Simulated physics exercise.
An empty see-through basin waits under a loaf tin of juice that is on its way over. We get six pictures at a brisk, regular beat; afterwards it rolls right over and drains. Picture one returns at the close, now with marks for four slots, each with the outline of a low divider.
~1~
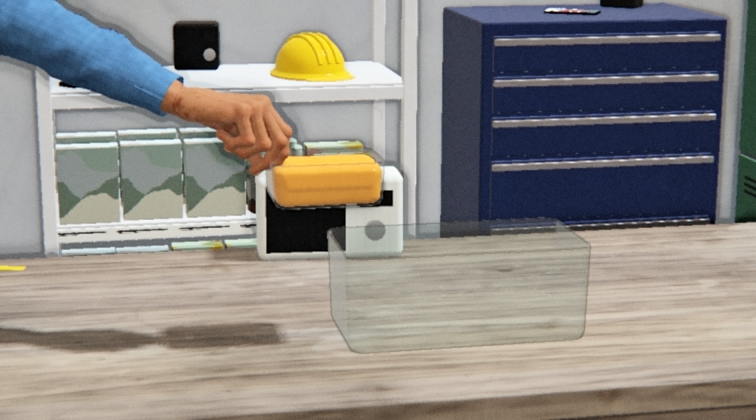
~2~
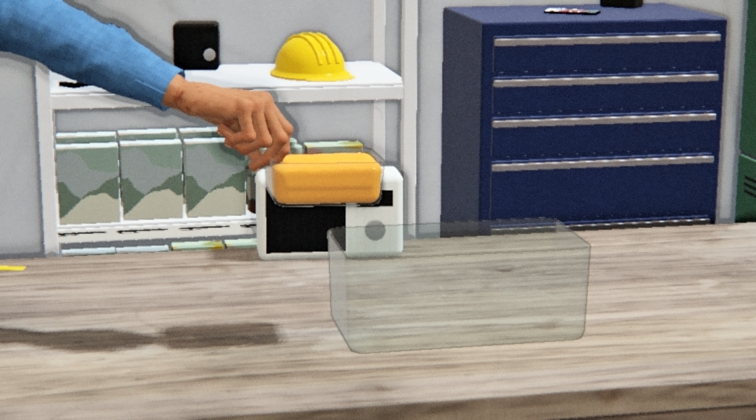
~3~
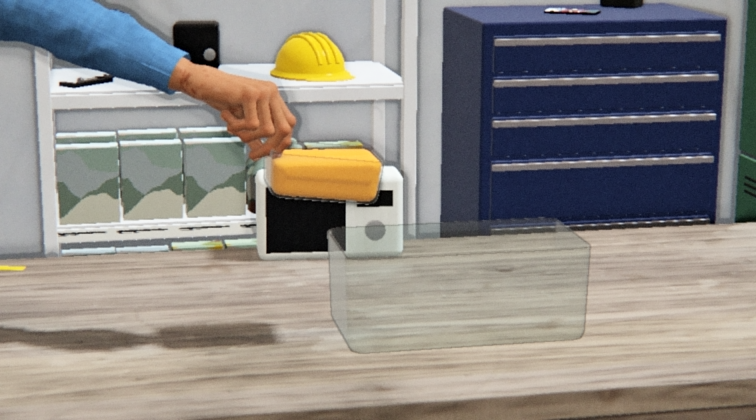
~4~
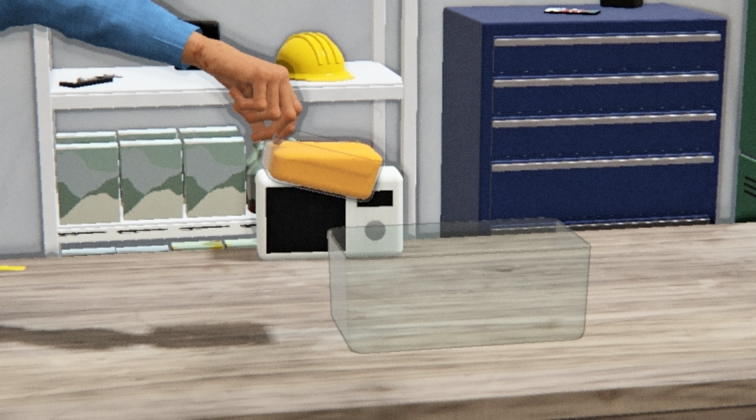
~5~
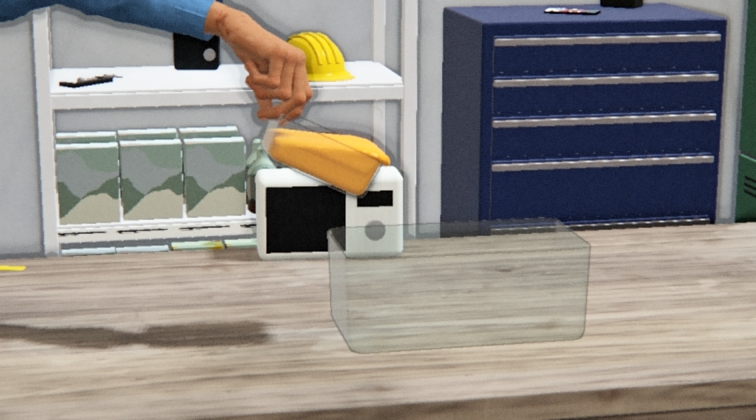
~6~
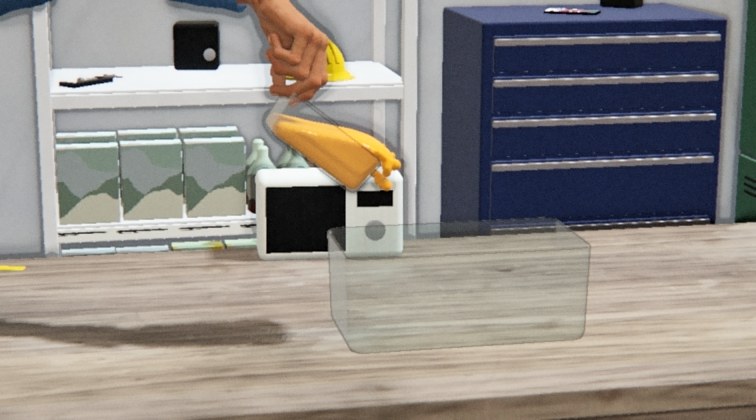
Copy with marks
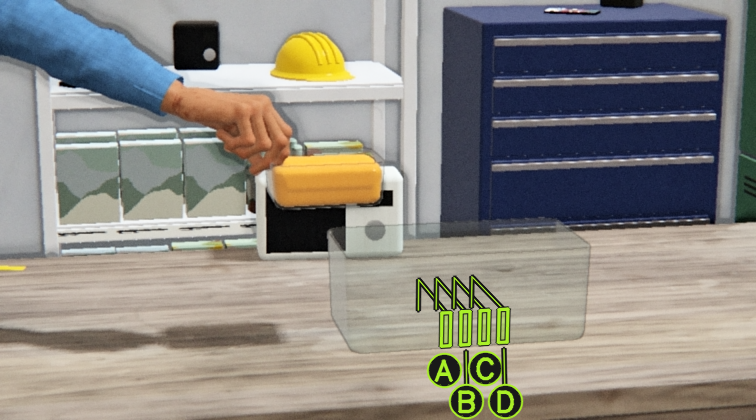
The clip opens with a hand holding a loaf-shaped container of orange juice upright, above and to the left of an empty see-through basin on a wooden table. The hand rises and shifts right, tilting the container rightward, and juice creeps over its right lip, then dribbles a short way down.
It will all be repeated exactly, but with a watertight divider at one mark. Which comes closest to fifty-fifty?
Choose C.
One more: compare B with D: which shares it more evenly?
That is slot B.
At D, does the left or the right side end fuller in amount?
More ends on the left.
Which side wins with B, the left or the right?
More ends on the right.
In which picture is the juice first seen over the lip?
Picture 4.
In lime, A at (446, 352); B at (466, 351); C at (485, 349); D at (503, 348).
With A, about 15 % ends left of the wall and 82 % right of it.
With B, about 26 % ends left of the wall and 72 % right of it.
With C, about 46 % ends left of the wall and 52 % right of it.
With D, about 85 % ends left of the wall and 13 % right of it.
